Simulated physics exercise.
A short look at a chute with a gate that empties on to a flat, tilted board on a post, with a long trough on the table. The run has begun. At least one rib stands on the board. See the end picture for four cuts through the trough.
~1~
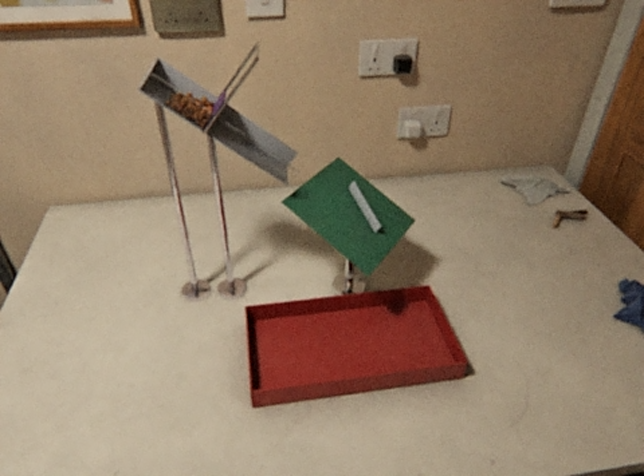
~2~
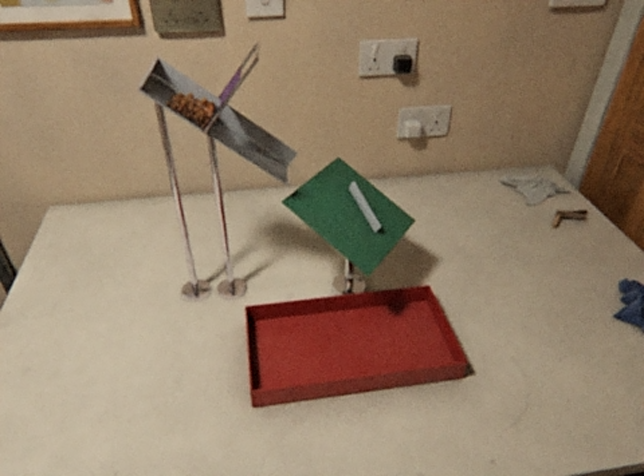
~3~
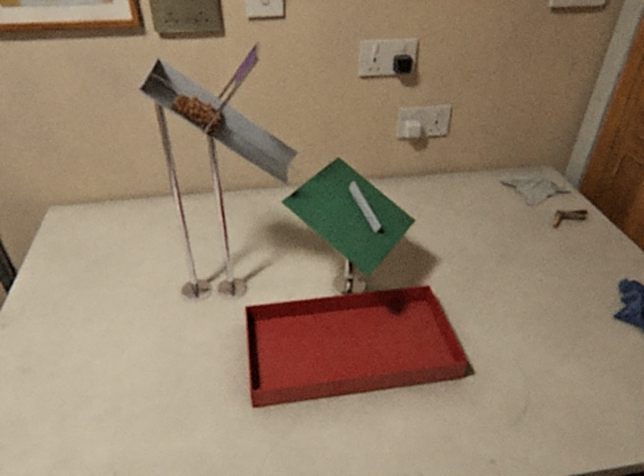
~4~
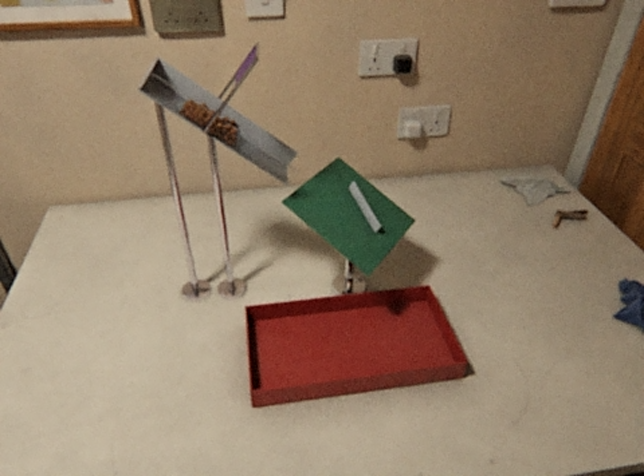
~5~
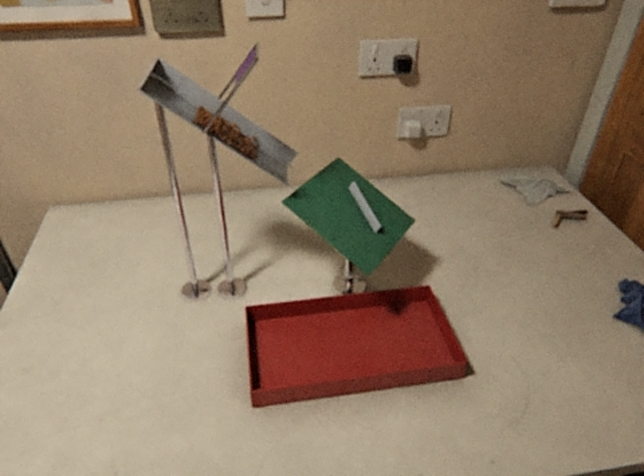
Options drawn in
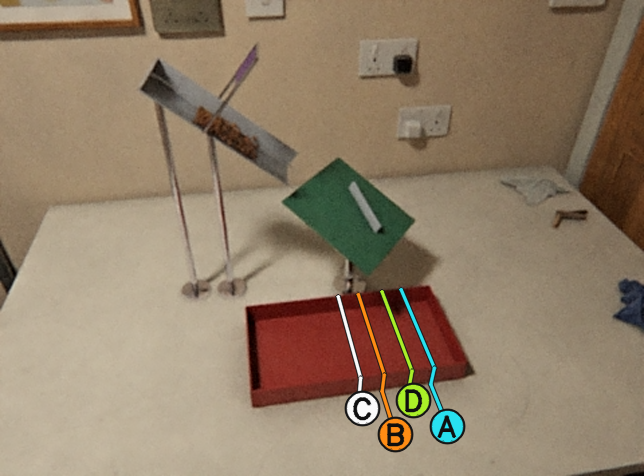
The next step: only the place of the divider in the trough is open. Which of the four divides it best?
The best line is A.
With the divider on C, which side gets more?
The right side.
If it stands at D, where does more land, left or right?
More lands on the right.
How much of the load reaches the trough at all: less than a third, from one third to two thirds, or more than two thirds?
It is more than two thirds.
On the marked copy, line A crosses the front rim at (434, 366); line B crosses the front rim at (383, 373); line C crosses the front rim at (360, 376); line D crosses the front rim at (411, 369).
With A, of what is caught, about half on the left of the divider, about half on the right.
With B, of what is caught, none on the left of the divider, all on the right.
With C, of what is caught, none on the left of the divider, all on the right.
With D, of what is caught, a stray few on the left of the divider, nearly all on the right.
